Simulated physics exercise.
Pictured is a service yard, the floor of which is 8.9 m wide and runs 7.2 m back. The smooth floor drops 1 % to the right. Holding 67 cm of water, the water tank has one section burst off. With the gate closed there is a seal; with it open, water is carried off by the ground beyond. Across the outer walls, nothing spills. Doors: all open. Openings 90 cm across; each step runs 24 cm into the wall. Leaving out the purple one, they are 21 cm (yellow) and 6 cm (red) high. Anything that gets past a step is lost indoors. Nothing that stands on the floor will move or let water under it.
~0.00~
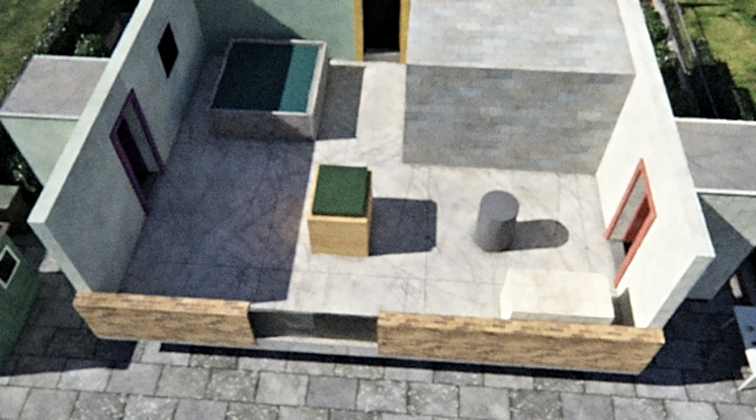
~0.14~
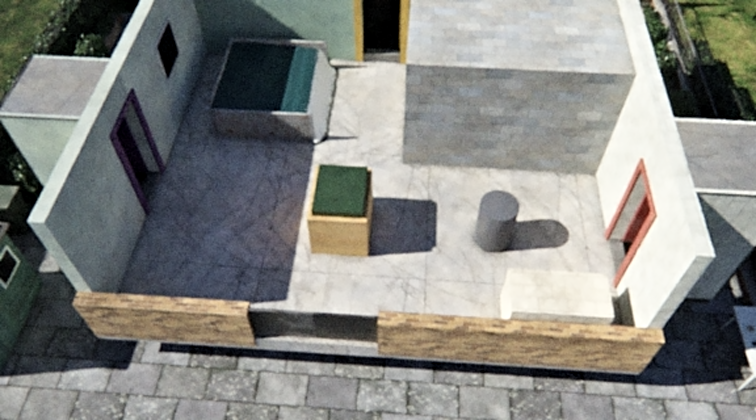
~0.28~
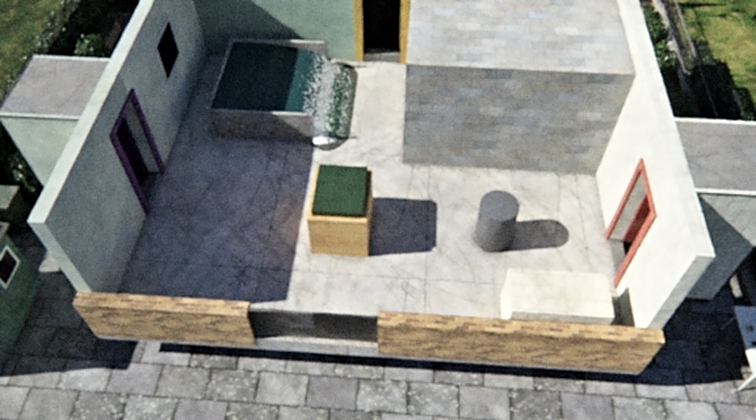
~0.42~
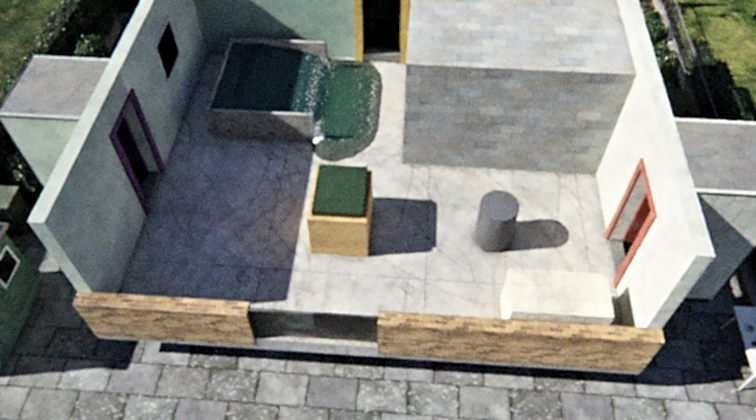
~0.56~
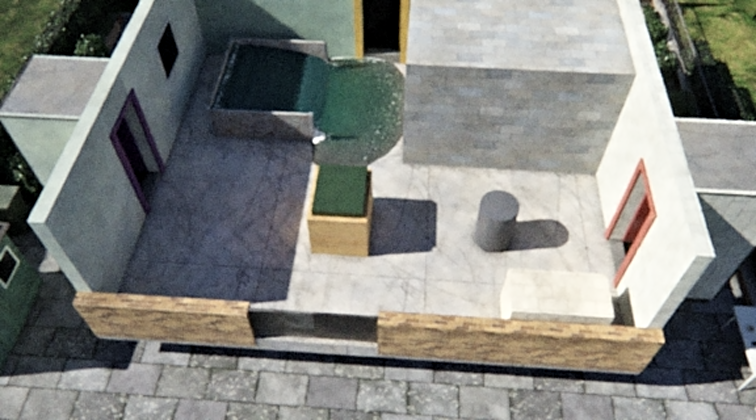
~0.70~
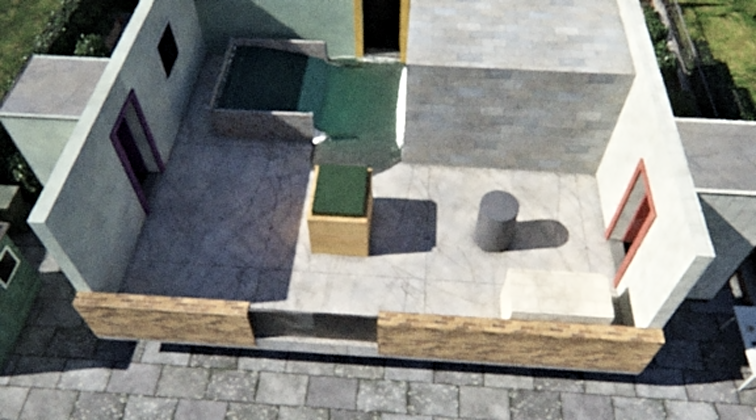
Dark green water pouring from the burst right side of a tank and spreading across a walled yard's pale floor to a grey block.
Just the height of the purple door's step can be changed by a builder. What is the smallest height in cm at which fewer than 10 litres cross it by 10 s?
About 7 cm.
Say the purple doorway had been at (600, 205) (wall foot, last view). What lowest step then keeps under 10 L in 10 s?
Minimum: About 8.0 cm.
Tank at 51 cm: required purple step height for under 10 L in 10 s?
It would take a step of about 4.5 cm.
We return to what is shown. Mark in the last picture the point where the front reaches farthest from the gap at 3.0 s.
I'd put the front's tip around (506, 343).
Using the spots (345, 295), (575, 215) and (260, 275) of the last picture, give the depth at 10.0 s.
Depths in order: 4 / 8 / 9 cm.
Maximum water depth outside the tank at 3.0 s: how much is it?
I'd put it near 35 cm.
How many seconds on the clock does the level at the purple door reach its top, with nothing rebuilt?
The depth peaks at about 4.5 seconds.
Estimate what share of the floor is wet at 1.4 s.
I'd estimate about 20 percent.
After 1.4 s water covers 20 % of the floor, deepest (55 cm) near (408, 68); it has not reached the purple door.
After 3.0 s water covers 40 % of the floor, deepest (35 cm) near (408, 68); it has not reached the purple door.
After 10.0 s water covers 100 % of the floor, deepest (14 cm) near (406, 93); 4 cm at the purple door, 2 litres in over its 9 cm step.
At the purple door as built, the water arrived by 4.2 s and peaked near 11 cm at 4.6 s.
Run again over the same 10 s with other heights there, 17 litres in over 6 cm, 3 litres over 8.5 cm. The limit of 10 litres is kept from about 7 cm up.
